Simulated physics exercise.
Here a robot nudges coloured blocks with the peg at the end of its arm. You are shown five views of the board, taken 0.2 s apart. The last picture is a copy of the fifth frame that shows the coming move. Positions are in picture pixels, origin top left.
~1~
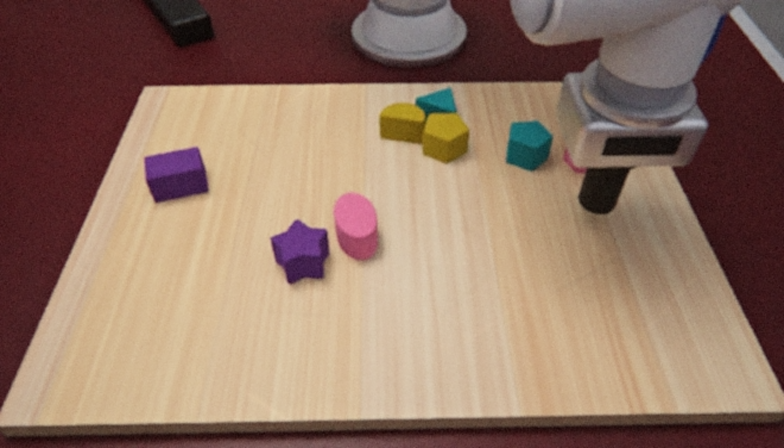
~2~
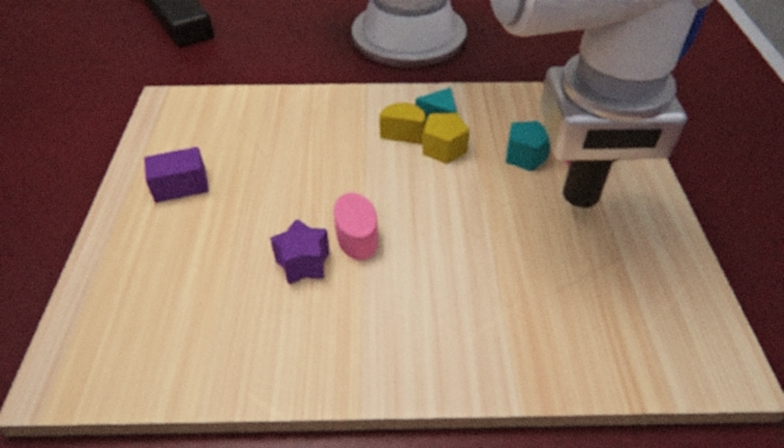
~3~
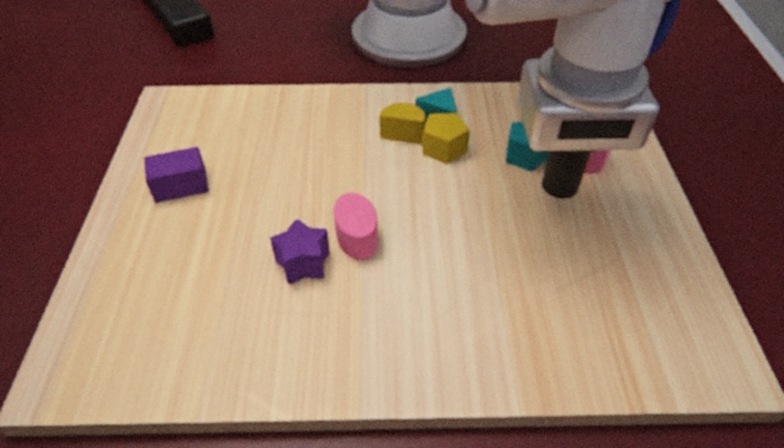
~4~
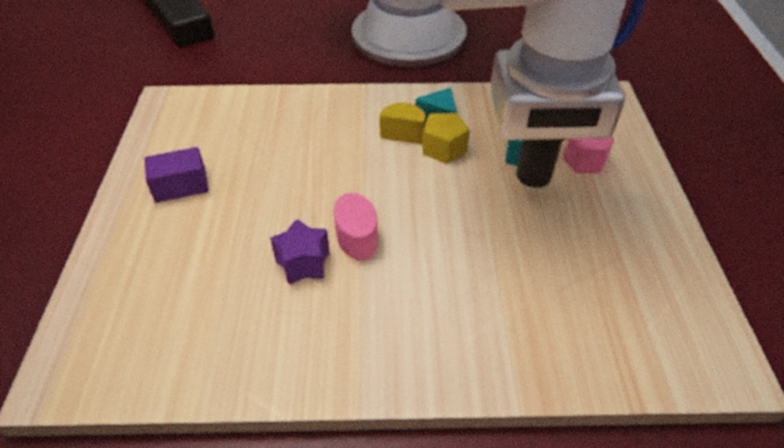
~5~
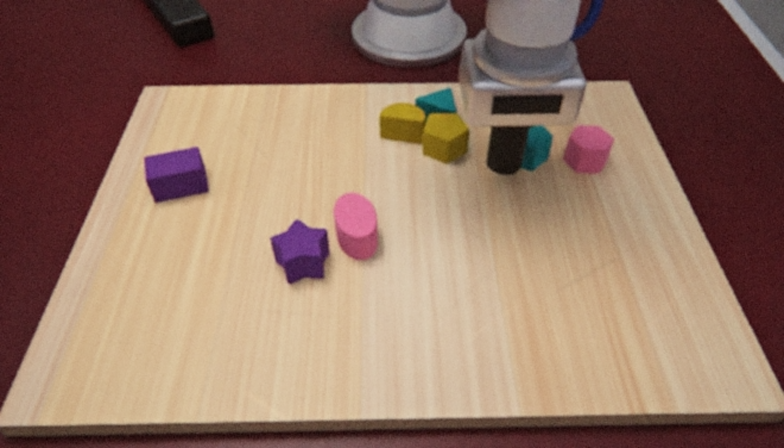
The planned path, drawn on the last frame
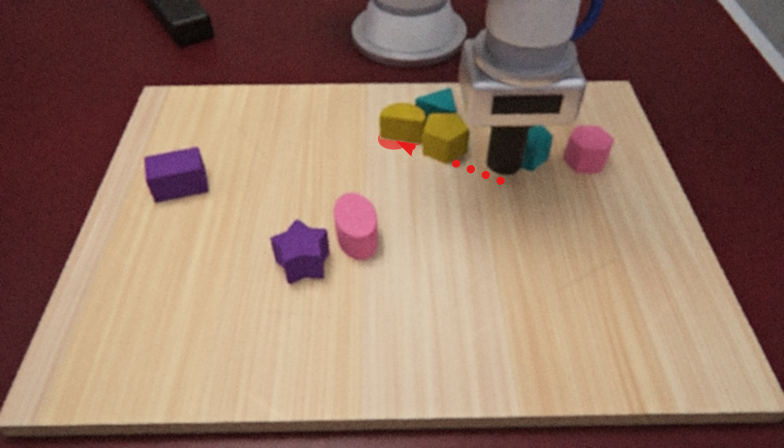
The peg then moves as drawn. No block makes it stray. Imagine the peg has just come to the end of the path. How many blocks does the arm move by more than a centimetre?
I reckon the push displaces three or more of the blocks by more than 1 cm.
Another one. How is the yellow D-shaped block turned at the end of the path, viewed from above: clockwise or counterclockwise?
Against the clock.
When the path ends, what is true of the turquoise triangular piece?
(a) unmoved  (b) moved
Choice b: Moved.
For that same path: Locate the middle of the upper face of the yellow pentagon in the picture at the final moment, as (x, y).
It is going to be at (410, 96).
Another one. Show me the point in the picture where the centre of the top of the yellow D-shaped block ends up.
In the picture, that point is around (378, 93).
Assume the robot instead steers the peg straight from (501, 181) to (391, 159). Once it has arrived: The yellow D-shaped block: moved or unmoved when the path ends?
Here's my answer: The yellow D-shaped block gets displaced.
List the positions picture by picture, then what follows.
Peg's lower end (597, 202); yellow D-shaped block (404, 111); turquoise triangular piece (441, 98); yellow pentagon (446, 125); turquoise pentagon (530, 133), in the first frame.
Peg (581, 195); blocks still, in the second frame.
Peg (560, 187); blocks still, in the third frame.
Peg (534, 176); blocks still, in the fourth frame.
Peg (504, 164); yellow D-shaped block (404, 111); turquoise triangular piece (441, 98); yellow pentagon (446, 125); turquoise pentagon (530, 133), in the fifth frame.
Drawn move, from (501, 181) directly to (394, 139).
The first path, step by step. One third of the way, peg (464, 149); yellow pentagon (442, 122).
Two thirds of the way, peg (428, 135); yellow D-shaped block (383, 98), turned 45° anticlockwise; turquoise triangular piece (440, 91), turned 10° clockwise; yellow pentagon (420, 106), turned 45° clockwise.
At the end, peg (394, 122); yellow D-shaped block (378, 93), turned 85° anticlockwise; turquoise triangular piece (440, 89), turned 30° clockwise; yellow pentagon (410, 96), turned 70° clockwise; turquoise pentagon still.
